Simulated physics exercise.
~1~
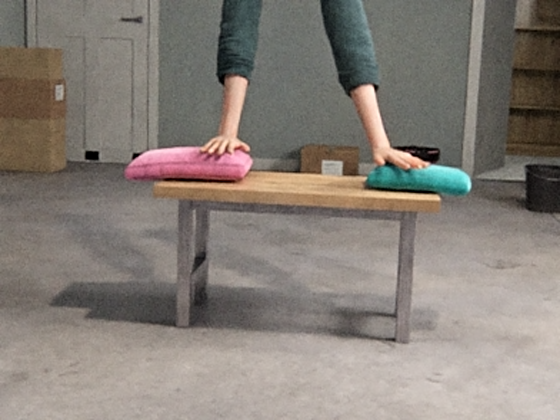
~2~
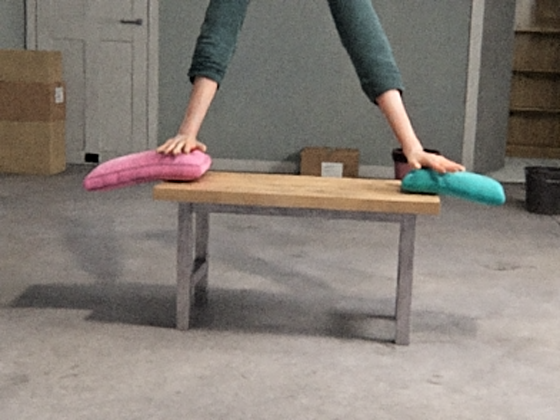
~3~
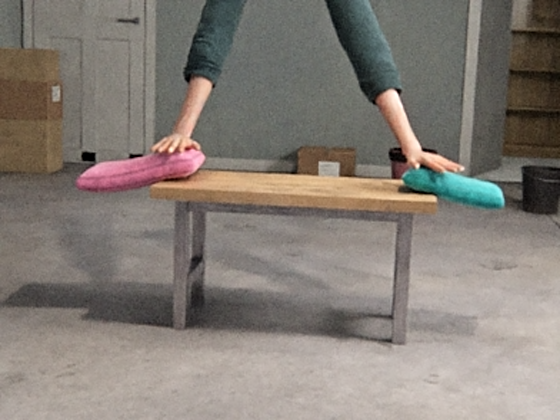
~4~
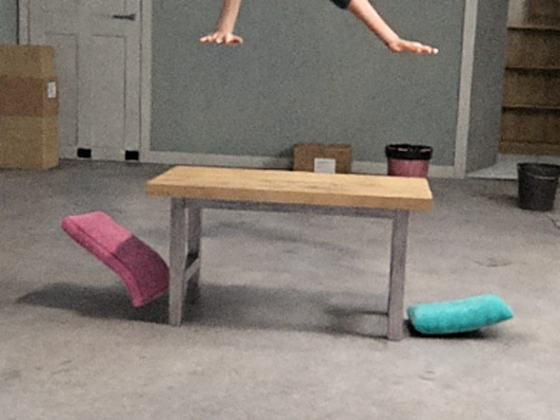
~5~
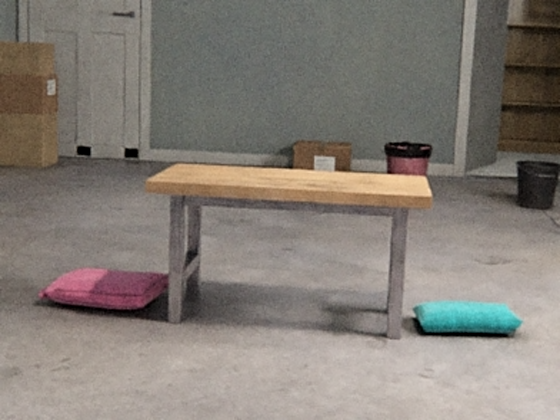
Two hands push pink and turquoise cushions off opposite ends of a table onto the floor.
